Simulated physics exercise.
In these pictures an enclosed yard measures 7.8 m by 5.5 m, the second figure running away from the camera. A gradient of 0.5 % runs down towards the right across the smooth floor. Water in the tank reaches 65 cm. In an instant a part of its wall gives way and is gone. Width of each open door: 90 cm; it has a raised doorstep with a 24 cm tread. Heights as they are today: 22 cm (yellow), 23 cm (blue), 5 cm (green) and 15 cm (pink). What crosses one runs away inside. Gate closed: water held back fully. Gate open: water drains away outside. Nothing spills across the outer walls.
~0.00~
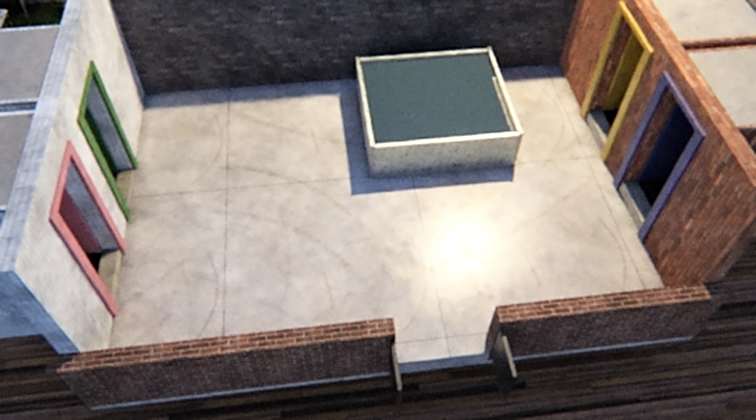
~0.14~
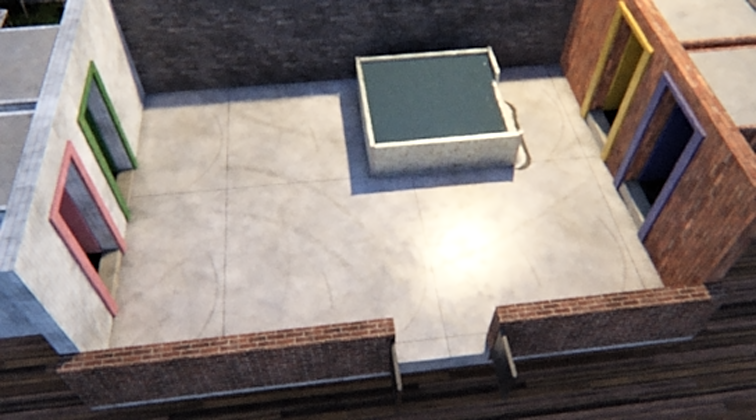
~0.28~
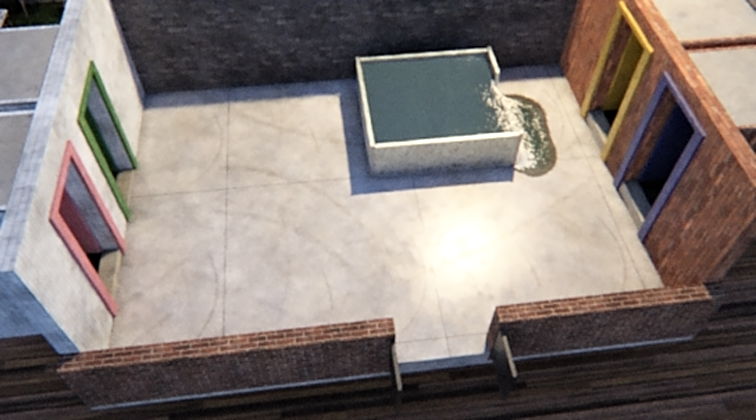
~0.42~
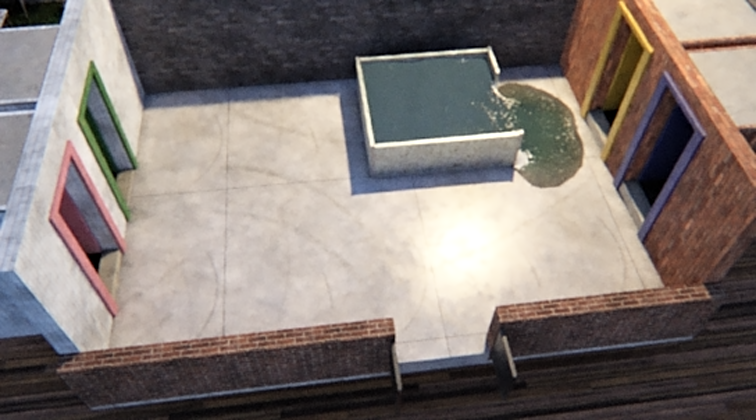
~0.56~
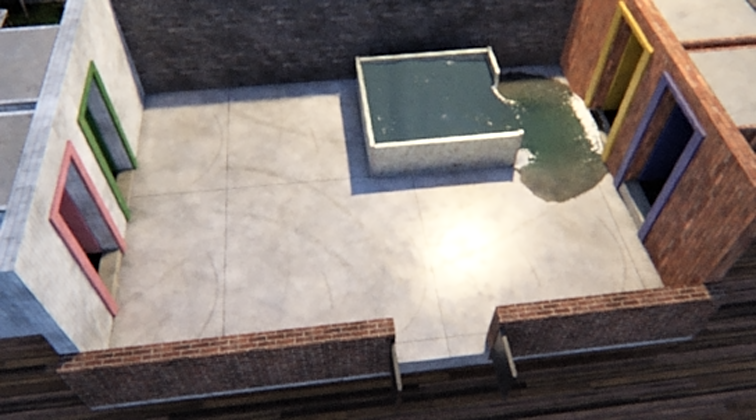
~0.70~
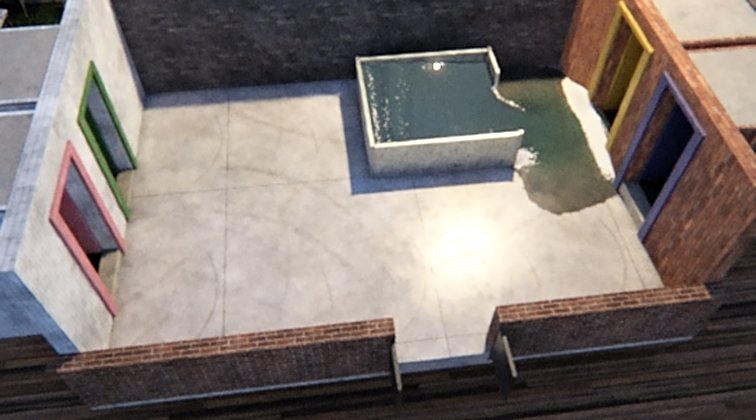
A walled yard with a smooth pale floor is seen from high above, the view staying still. Pink and green doorways stand on the left, yellow and blue-purple ones in the brick wall on the right, with a low brick wall and opening in front and a pale tank of dark water near the back. The tank's right side breaks open, and water pours out, foaming and spreading rightward to the brick wall by the yellow doorway.
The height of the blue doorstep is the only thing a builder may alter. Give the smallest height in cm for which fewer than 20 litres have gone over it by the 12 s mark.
About 14.5 cm.
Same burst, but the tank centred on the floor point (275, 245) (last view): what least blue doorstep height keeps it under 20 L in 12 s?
Near 22 cm.
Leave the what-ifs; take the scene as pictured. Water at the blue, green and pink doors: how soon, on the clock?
Times: Blue 0.9 seconds, green 5.5 seconds, pink 6.0 seconds.
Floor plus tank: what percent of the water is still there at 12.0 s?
About 86 in every hundred.
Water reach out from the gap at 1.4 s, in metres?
Roughly 3.4 metres.
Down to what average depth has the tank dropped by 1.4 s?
44 cm, roughly.
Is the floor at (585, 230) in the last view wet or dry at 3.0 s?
At that moment it's submerged.
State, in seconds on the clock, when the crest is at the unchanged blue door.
It peaks around 1.8 s.
After 1.4 s water covers 15 % of the floor, deepest (46 cm) near (589, 133); 17 cm at the blue door, 0 litres in over its 23 cm doorstep.
After 3.0 s water covers 30 % of the floor, deepest (34 cm) near (669, 304); 17 cm at the blue door, 1 litre in over its 23 cm doorstep.
After 12.0 s water covers 100 % of the floor, deepest (10 cm) near (674, 315); 7 cm at the blue door, 1 litre in over its 23 cm doorstep.
At the blue door as built, the water arrived by 0.9 s and peaked near 22 cm at 1.8 s.
Run again over the same 12 s with other heights there, 29 litres in over 13 cm, 8 litres over 17.5 cm. The limit of 20 litres is kept from about 14.5 cm up.
